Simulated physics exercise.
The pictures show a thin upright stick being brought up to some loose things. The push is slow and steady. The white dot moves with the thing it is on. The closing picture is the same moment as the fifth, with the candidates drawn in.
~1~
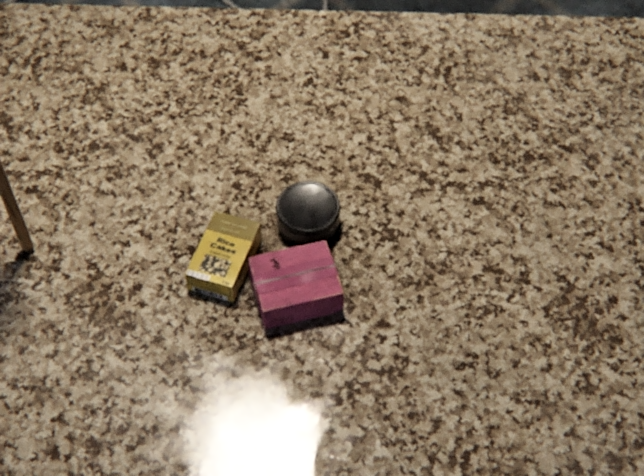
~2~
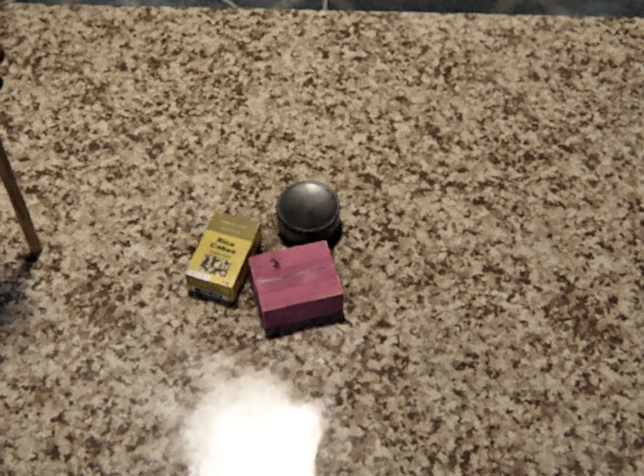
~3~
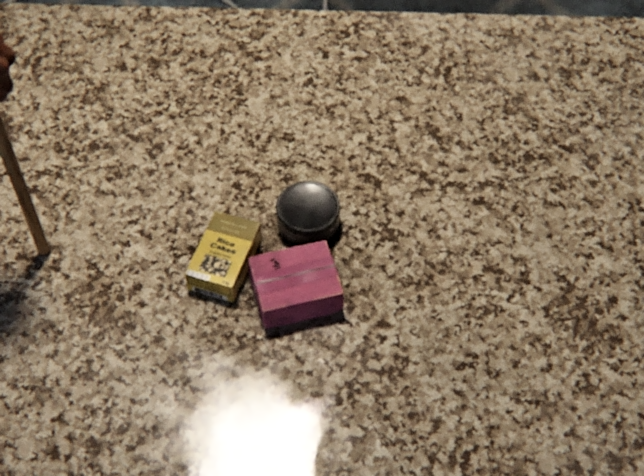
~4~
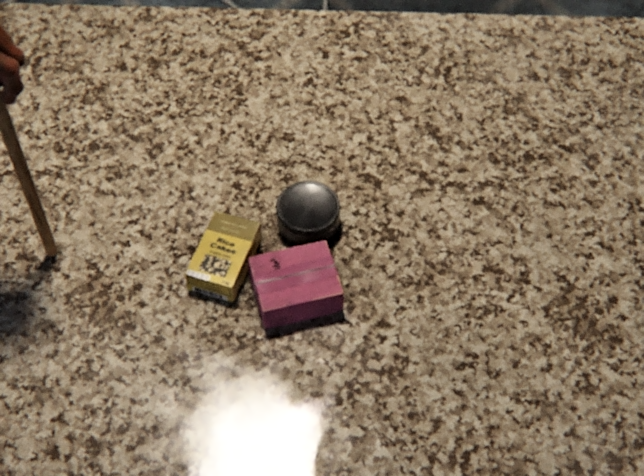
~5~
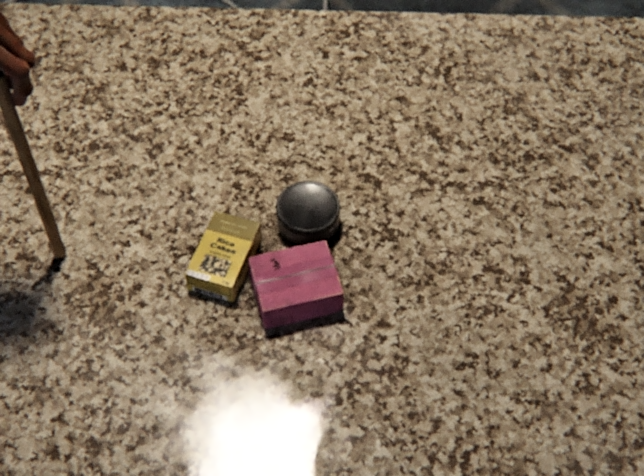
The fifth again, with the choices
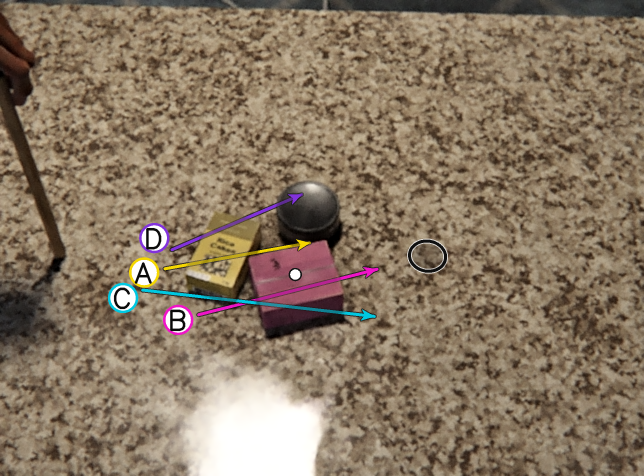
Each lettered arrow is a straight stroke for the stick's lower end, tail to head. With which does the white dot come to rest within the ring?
Choose stroke B.
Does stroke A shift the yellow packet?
Yes.
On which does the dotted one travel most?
B.
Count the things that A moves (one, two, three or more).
Three or more.
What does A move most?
The yellow packet goes farthest.
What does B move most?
The pink box goes farthest.
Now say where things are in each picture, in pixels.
In the first frame, yellow packet (224, 256); pink box (296, 285); black jar (308, 214).
In the second frame, black jar (308, 214); yellow packet (224, 256).
In the third frame, pink box (296, 285); black jar (308, 214).
In the fourth frame, yellow packet (224, 256); pink box (296, 285).
In the fifth frame, black jar (308, 214); yellow packet (224, 256); pink box (296, 285).
On the copy, A from (165, 269) to (310, 243); B from (199, 315) to (377, 269); C from (143, 290) to (374, 316); D from (172, 250) to (302, 194); the ring at (428, 256); the white dot at (296, 275).
On B. First, foot of the stick (265, 299); pink box (310, 282); yellow packet (227, 253).
Then, foot of the stick (329, 282); pink box (376, 270); yellow packet (227, 253).
Finally, foot of the stick (377, 270); pink box (424, 266); yellow packet (227, 253); the dot on the pink box is in the ring.
By contrast, A leaves the dotted thing at (362, 309); C leaves the dotted thing at (379, 267); D leaves the dotted thing at (296, 286).
